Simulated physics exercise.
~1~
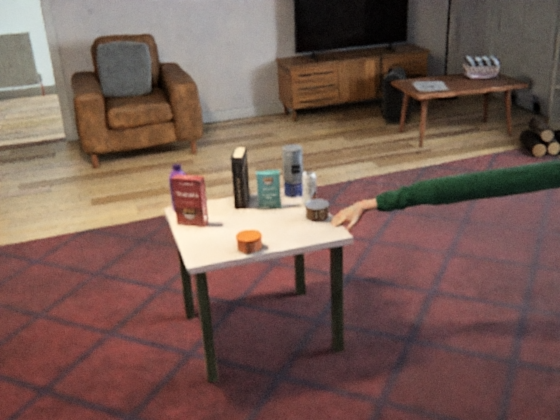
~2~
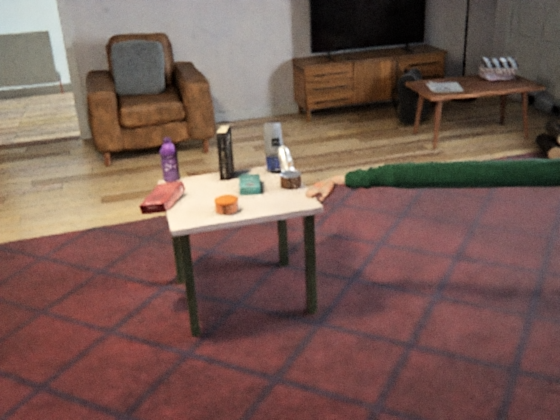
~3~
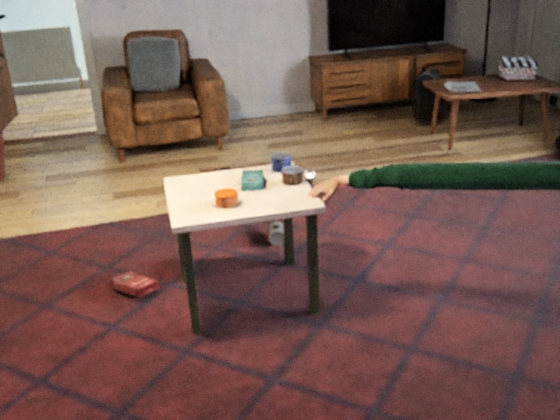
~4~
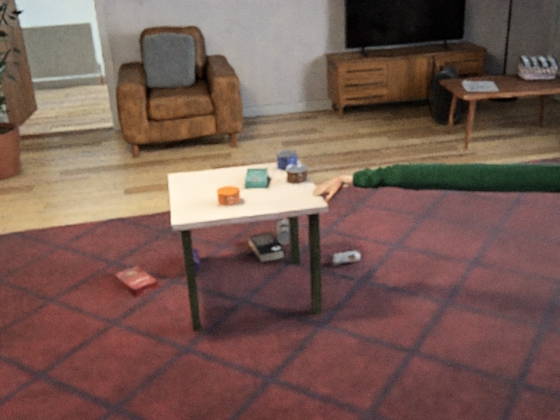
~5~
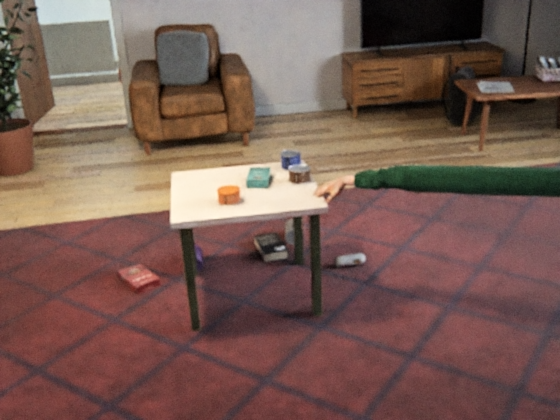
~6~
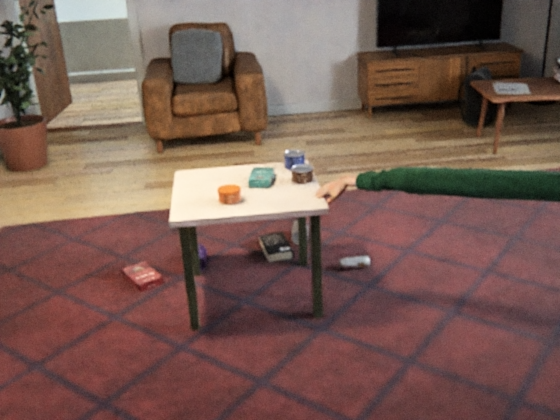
A small pale-topped table with dark legs stands on a red patterned rug, seen from slightly above in a living room with a brown armchair and wooden cabinet behind, as a green-sleeved arm reaches in from the right to its edge. Packets, tubs, a black book, a purple bottle and other containers crowd the top. The table jolts away, and the red packet and turquoise packet topple. The red packet, book, bottle and grey jar drop off, followed by the white can. They end lying on the rug, while the turquoise packet lies among the orange, blue and brown tubs still on top.
